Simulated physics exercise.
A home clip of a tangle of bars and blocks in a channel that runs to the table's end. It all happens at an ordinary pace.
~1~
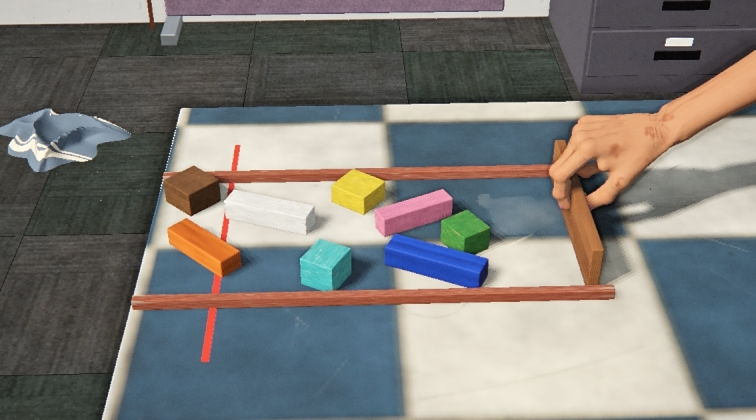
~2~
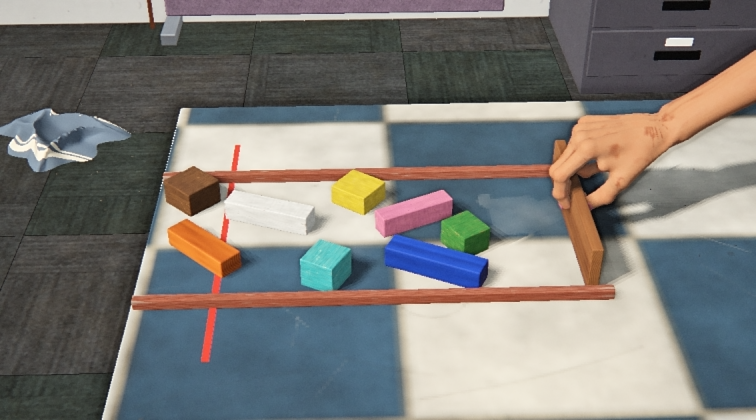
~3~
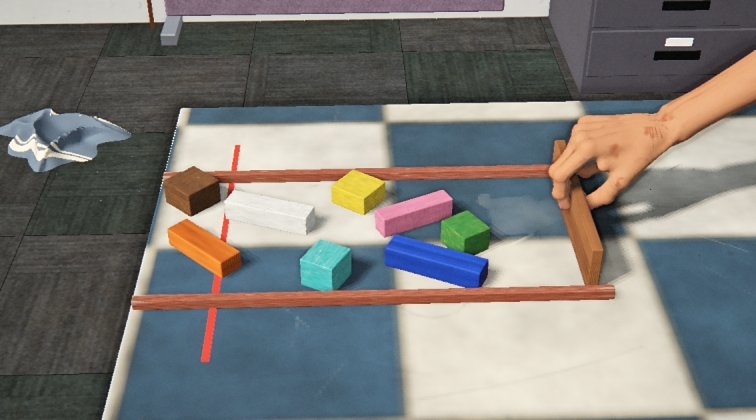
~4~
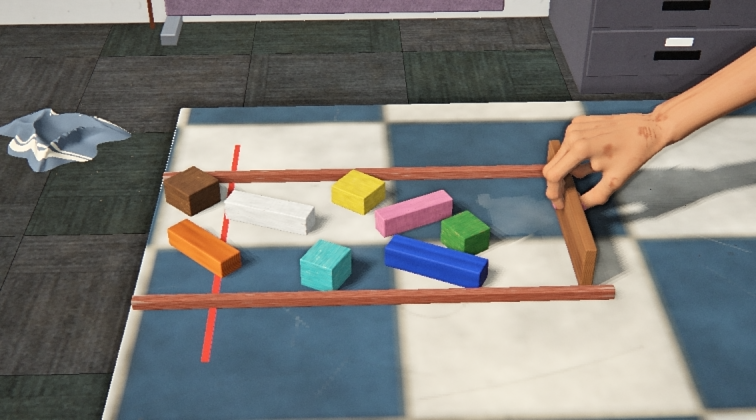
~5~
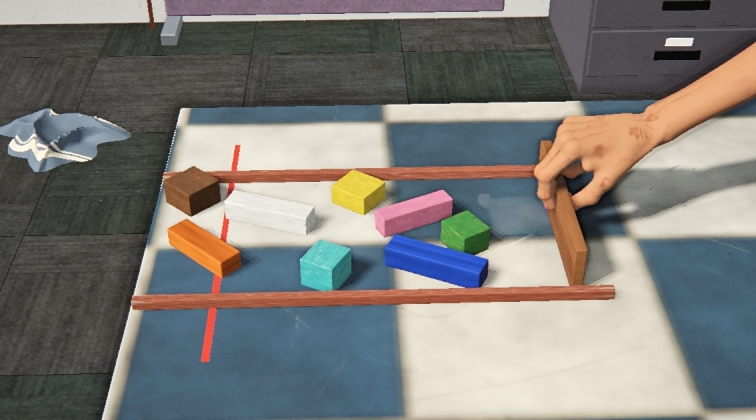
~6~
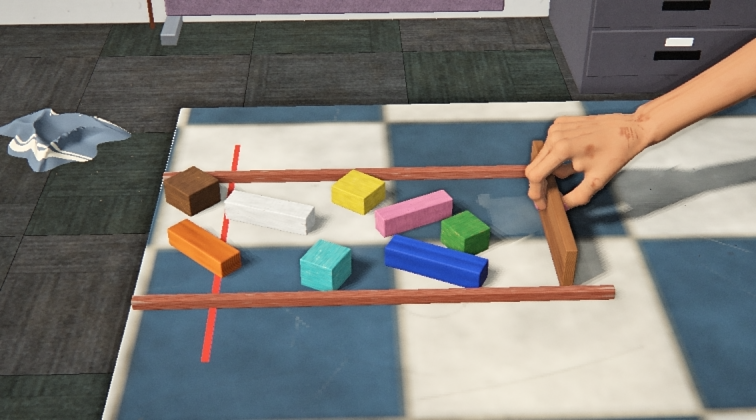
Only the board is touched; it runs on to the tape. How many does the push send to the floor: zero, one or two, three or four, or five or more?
The number that fall off is one or two.
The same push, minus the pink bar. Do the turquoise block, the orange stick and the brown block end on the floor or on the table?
The turquoise block is kept, the orange stick comes down, the brown block drops off.
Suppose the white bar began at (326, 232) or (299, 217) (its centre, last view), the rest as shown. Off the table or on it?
In that order, it is kept; is kept.
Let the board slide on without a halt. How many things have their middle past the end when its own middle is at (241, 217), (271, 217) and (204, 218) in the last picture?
Past the end: 2, 1 and 4.
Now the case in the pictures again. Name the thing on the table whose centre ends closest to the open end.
The white bar ends nearest.
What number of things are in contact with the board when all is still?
It touches 4.
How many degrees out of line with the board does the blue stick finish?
About 45°.
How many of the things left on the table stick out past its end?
The number is 3.
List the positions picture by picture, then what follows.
The first frame shows brown block (192, 191); orange stick (204, 247); white bar (270, 212); board (575, 210); tape (224, 238).
The second frame shows orange stick (204, 248); blue stick (436, 262).
The third frame shows white bar (270, 212); turquoise block (326, 267).
The fourth frame shows brown block (192, 191); board (569, 211).
The fifth frame shows orange stick (204, 248); pink bar (414, 214).
The sixth frame shows brown block (192, 191); orange stick (204, 248); white bar (270, 212); board (551, 211); tape (224, 238).
A little later, none off yet; brown block at rest near (192, 191); orange stick at rest near (204, 248); white bar at rest near (270, 212).
When it is over, the number that fall off is one or two; down, orange stick and brown block.
